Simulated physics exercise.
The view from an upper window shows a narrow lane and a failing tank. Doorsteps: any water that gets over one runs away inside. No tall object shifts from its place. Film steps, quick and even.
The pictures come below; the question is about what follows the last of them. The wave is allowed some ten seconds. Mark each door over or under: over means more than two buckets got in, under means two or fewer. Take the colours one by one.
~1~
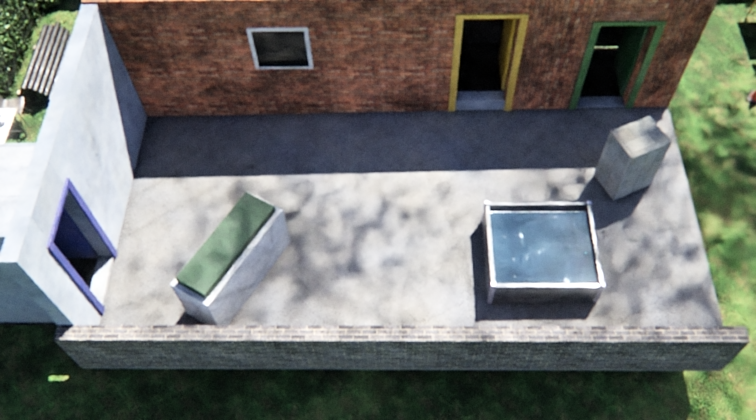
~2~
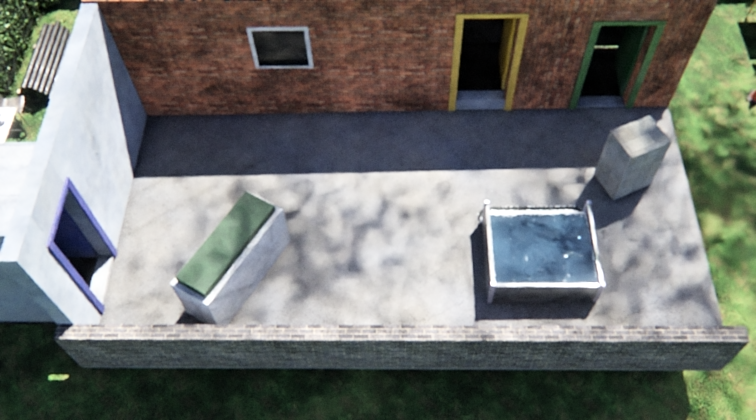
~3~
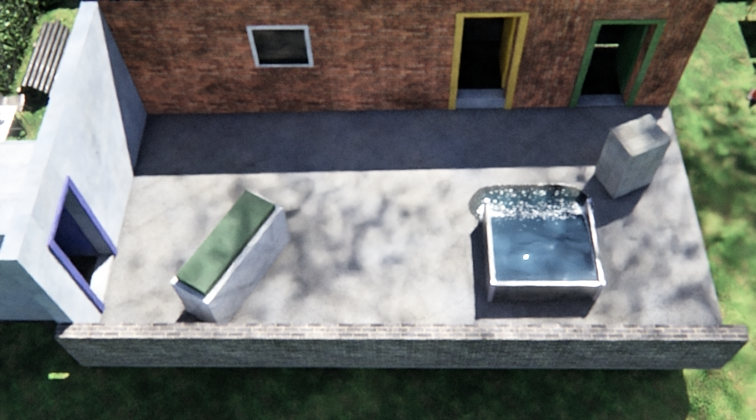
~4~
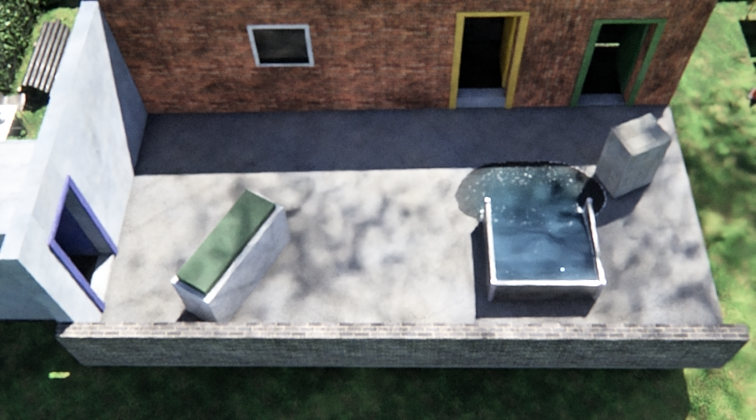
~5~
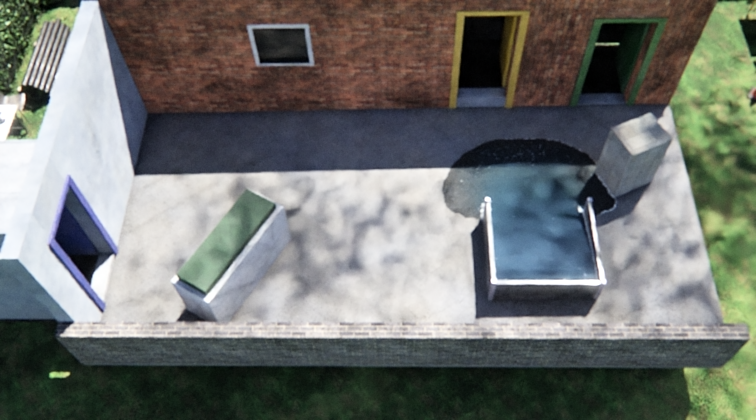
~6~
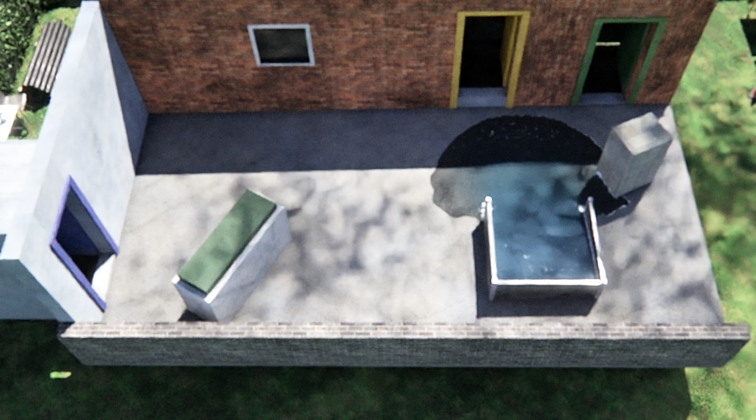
Yellow door - under, green door - over, blue door - under.
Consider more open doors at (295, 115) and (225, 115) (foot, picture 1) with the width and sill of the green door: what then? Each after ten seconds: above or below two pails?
Taken in sequence: Not exceeded, then not exceeded.
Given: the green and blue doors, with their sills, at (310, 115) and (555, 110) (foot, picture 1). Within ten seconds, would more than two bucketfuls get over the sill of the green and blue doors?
Door by door: Green doesn't reach the mark, blue tops the limit.
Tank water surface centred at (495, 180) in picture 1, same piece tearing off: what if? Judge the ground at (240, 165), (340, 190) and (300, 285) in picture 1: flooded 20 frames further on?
First one gets inundated, next one gets inundated, last one stays unwetted.
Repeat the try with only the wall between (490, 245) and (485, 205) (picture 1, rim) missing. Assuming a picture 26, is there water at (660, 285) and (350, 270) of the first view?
Respectively: Parched and drenched.
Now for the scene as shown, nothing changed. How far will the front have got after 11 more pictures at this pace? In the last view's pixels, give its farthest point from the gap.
Roughly at (321, 114).
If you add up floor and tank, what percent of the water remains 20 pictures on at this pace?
I'd say around 90 per cent.
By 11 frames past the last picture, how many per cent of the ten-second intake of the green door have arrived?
Estimate: Roughly 35 %.
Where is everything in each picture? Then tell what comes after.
The first picture shows still water in the tank at (542, 245).
In the second picture, water pours out on the tank's far side and has run to a hidden place.
In the third picture, the front is at (475, 202), out from the gap on the tank's far side.
In the fourth picture, the front is at (484, 170), out from the gap on the tank's far side.
In the fifth picture, the front is at (476, 153), out from the gap on the tank's far side.
In the sixth picture, water pours out on the tank's far side and has run to (504, 120).
A moment on, water covers 20 % of the floor; the yellow door wet at the sill, nothing in, the green door wet at the sill, nothing in, the blue door not reached.
Next, water covers 20 % of the floor; the yellow door wet at the sill, nothing in, the green door over two buckets in, the blue door not reached.
Then, water covers 35 % of the floor; the yellow door wet at the sill, nothing in, the green door over two buckets in, the blue door not reached.
Later, water covers 55 % of the floor; the yellow door wet at the sill, nothing in, the green door over two buckets in, the blue door wet at the sill, nothing in.
In the end, water covers 55 % of the floor; the yellow door wet at the sill, nothing in, the green door over two buckets in, the blue door wet at the sill, nothing in.
